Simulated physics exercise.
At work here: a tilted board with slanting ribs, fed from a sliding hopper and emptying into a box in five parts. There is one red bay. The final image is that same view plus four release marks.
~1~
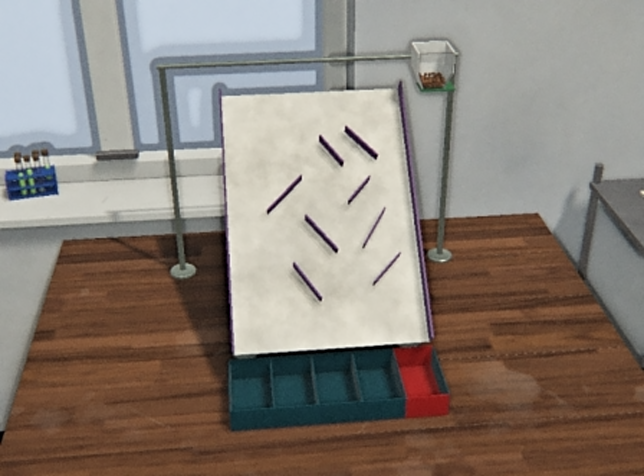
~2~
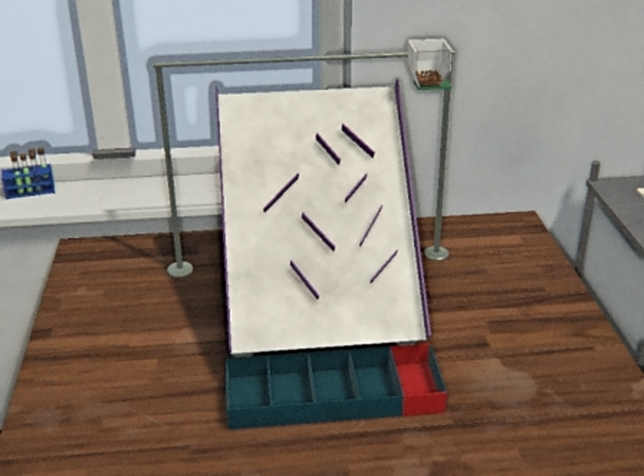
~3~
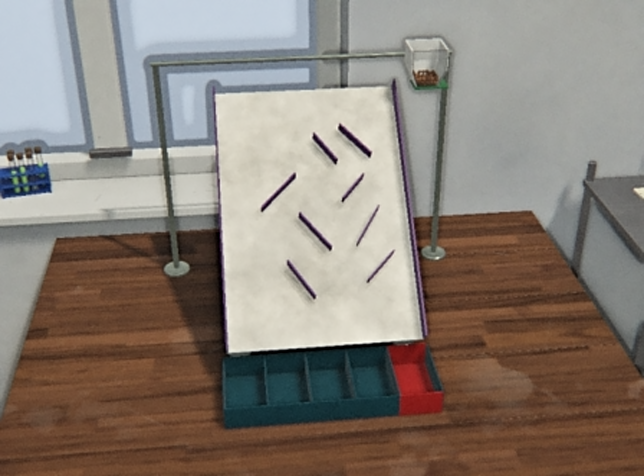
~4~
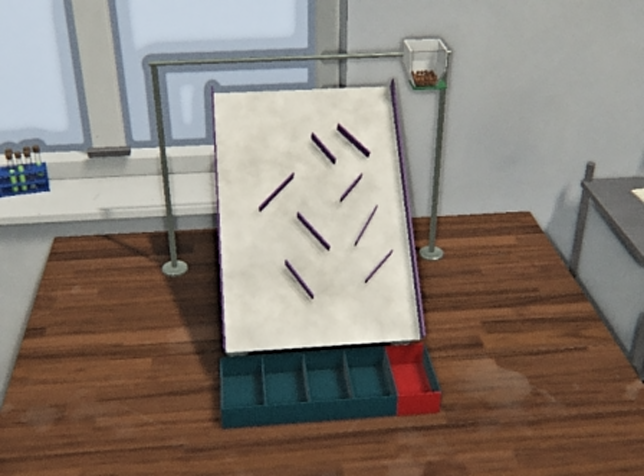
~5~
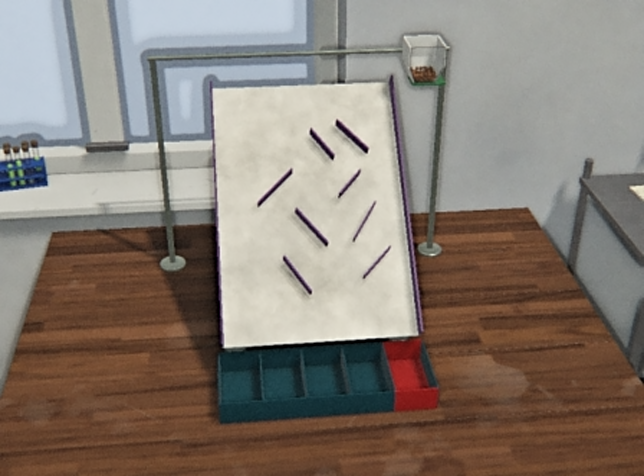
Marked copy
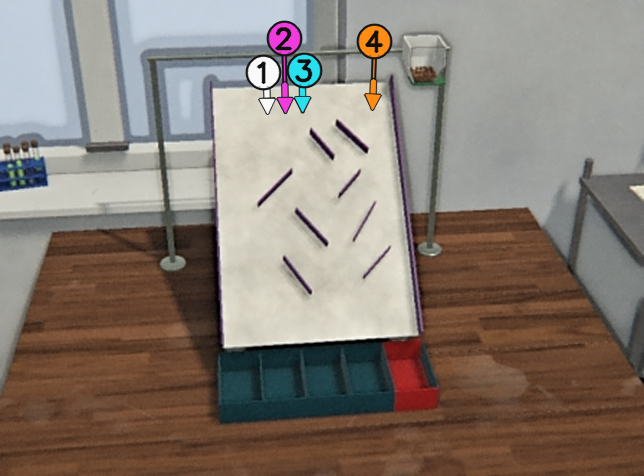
On a wooden tabletop by a window, a tilted ribbed board stands still below a filled hopper as the view drifts slightly.
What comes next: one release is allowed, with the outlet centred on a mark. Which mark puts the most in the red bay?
4 works best here.
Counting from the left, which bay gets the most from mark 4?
The fifth from the left.
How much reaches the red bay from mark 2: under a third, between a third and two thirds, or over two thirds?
Mark 2 gives under a third.
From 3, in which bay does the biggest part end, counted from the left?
The fourth from the left.
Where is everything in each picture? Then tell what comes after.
The first picture shows hopper (431, 81), cereal balls, door shut.
The second picture shows ribs (317, 133) to (340, 160), (342, 124) to (375, 153), (264, 208) to (299, 173).
The third picture shows ribs (343, 197) to (364, 173), (299, 212) to (332, 247), (358, 242) to (379, 205).
The fourth picture shows ribs (286, 260) to (314, 296), (367, 279) to (393, 250).
The fifth picture shows red bay (416, 398), number 5 of 5 from the left.
On the marked copy, mark 1 meets the board at (267, 108); mark 2 meets the board at (285, 107); mark 3 meets the board at (302, 106); mark 4 meets the board at (372, 104).
With 1, about a tenth in the red bay, the larger part in other bays, about a tenth outside the box.
With 2, about a tenth in the red bay, the larger part in other bays, about a tenth outside the box.
With 3, about a tenth in the red bay, almost all in other bays, just a few outside the box.
With 4, the larger part in the red bay, about a tenth in other bays, about a tenth outside the box.
